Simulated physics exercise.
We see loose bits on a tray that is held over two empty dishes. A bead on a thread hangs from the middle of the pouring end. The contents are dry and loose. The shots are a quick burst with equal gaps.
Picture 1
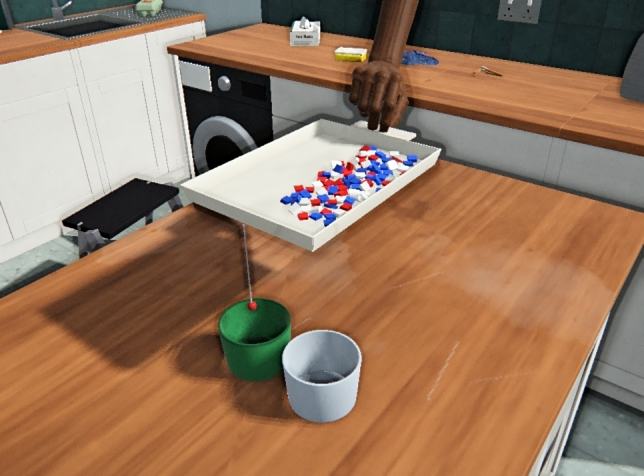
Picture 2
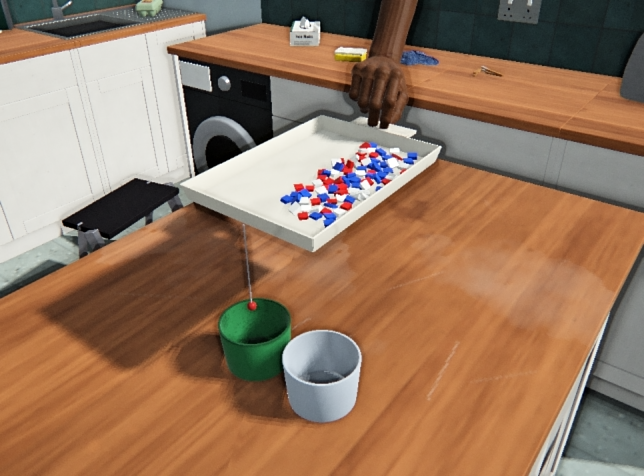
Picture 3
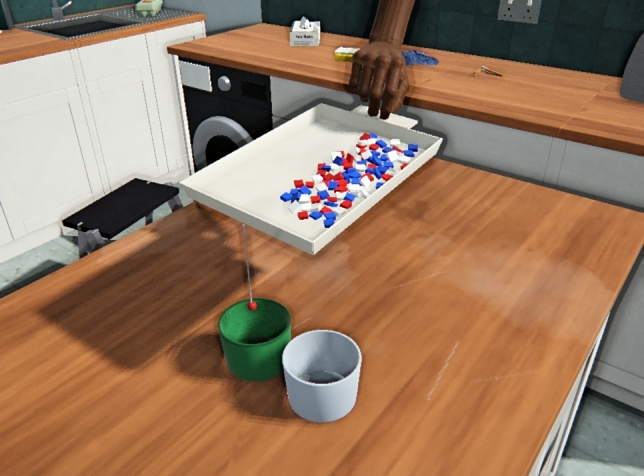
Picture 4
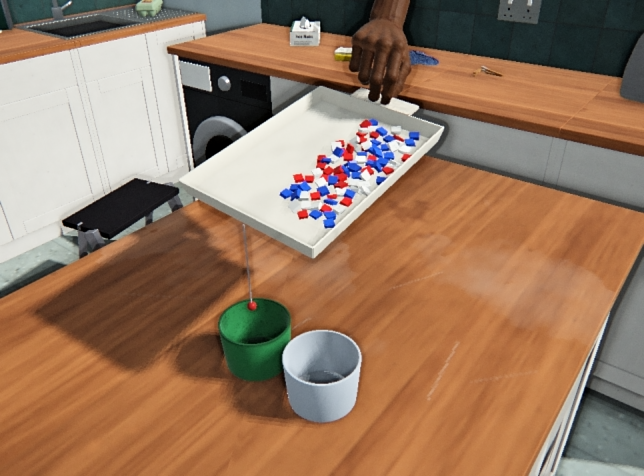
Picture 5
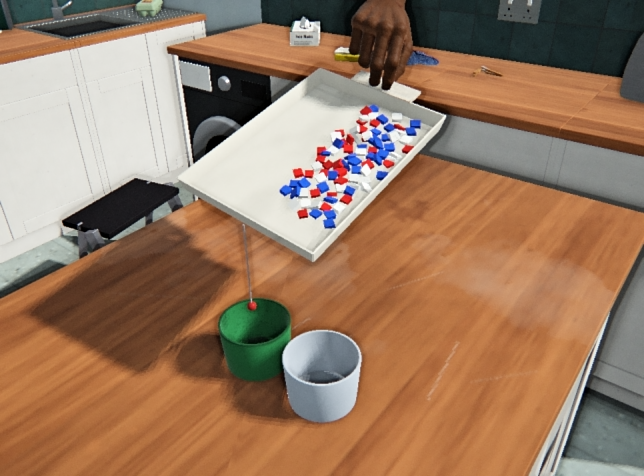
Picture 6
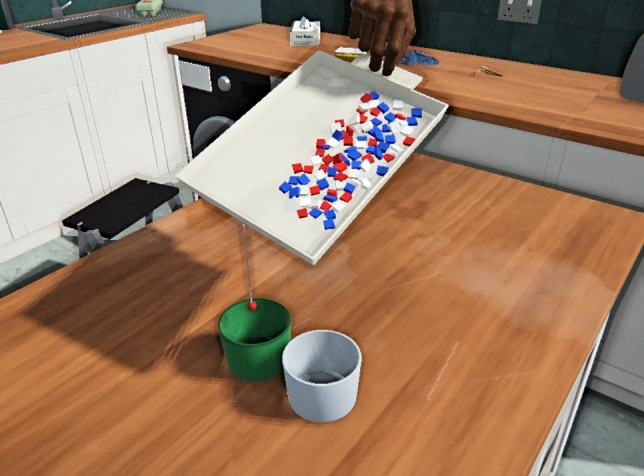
A pale tray scattered with red, white and blue mosaic tiles is held over a wooden worktop in a kitchen, seen from above at an angle. A dark hand grips its far edge, and a red bead hangs on a thread above a green dish, with a pale grey dish to the right. The hand raises the far edge, steadily steepening the tray towards its lower right corner, while the camera stays still.
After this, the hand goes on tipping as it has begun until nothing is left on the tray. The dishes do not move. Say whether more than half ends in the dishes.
They take the larger part between them.
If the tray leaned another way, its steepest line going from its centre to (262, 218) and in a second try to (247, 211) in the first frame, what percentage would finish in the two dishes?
In turn 10 and 10 in a hundred.
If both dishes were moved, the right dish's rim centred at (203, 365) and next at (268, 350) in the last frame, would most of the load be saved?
One: The smaller part. Two: Below a half.
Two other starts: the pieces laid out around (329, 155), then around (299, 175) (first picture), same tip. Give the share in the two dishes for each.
In turn 70 and 70 in a hundred.
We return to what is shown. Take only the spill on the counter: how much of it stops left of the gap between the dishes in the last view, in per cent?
Roughly 50 in a hundred.
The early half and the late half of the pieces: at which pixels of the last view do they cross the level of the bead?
First near (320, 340), later near (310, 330).
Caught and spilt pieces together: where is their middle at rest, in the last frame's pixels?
At about (314, 387).
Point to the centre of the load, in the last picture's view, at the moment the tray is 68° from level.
Close to (323, 222).
Soon, tray tipped steeply; all on the tray.
A while on, tray tipped past a quarter turn; about a quarter on the tray; about two thirds in the right dish; a small part outside both; a small part in the air.
Towards the end, tray tipped past a quarter turn; most in the right dish; a stray few in the left dish; about a quarter outside both.
Finally, tray tipped past a quarter turn; most in the right dish; a stray few in the left dish; about a quarter outside both.
